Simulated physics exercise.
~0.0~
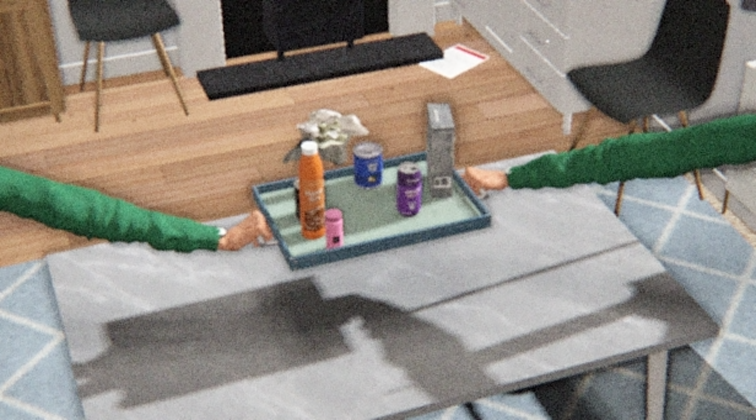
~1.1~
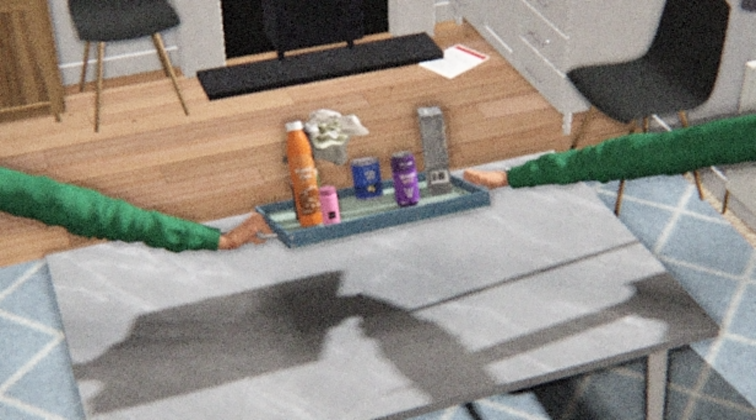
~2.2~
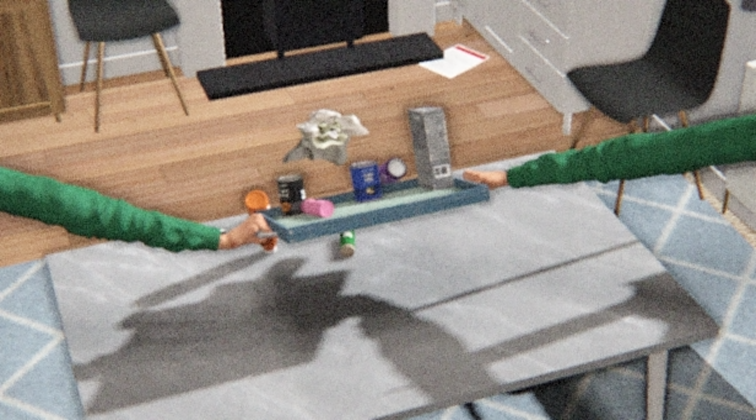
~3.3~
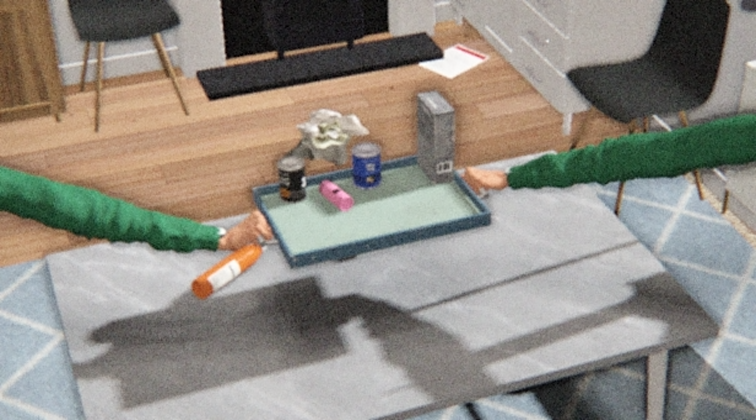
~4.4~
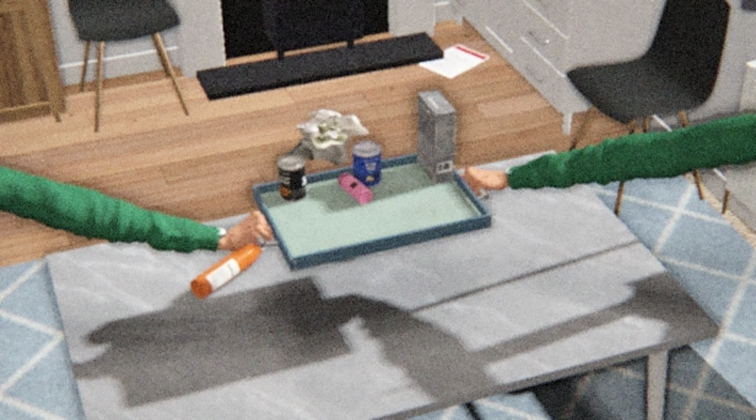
The footage shows two green-sleeved arms tilting a tray of containers far edge down above a table, then levelling it. An orange bottle, purple can and green shaker leave the tray; the bottle ends lying on the table, while a pink shaker lies toppled among the upright items still aboard.
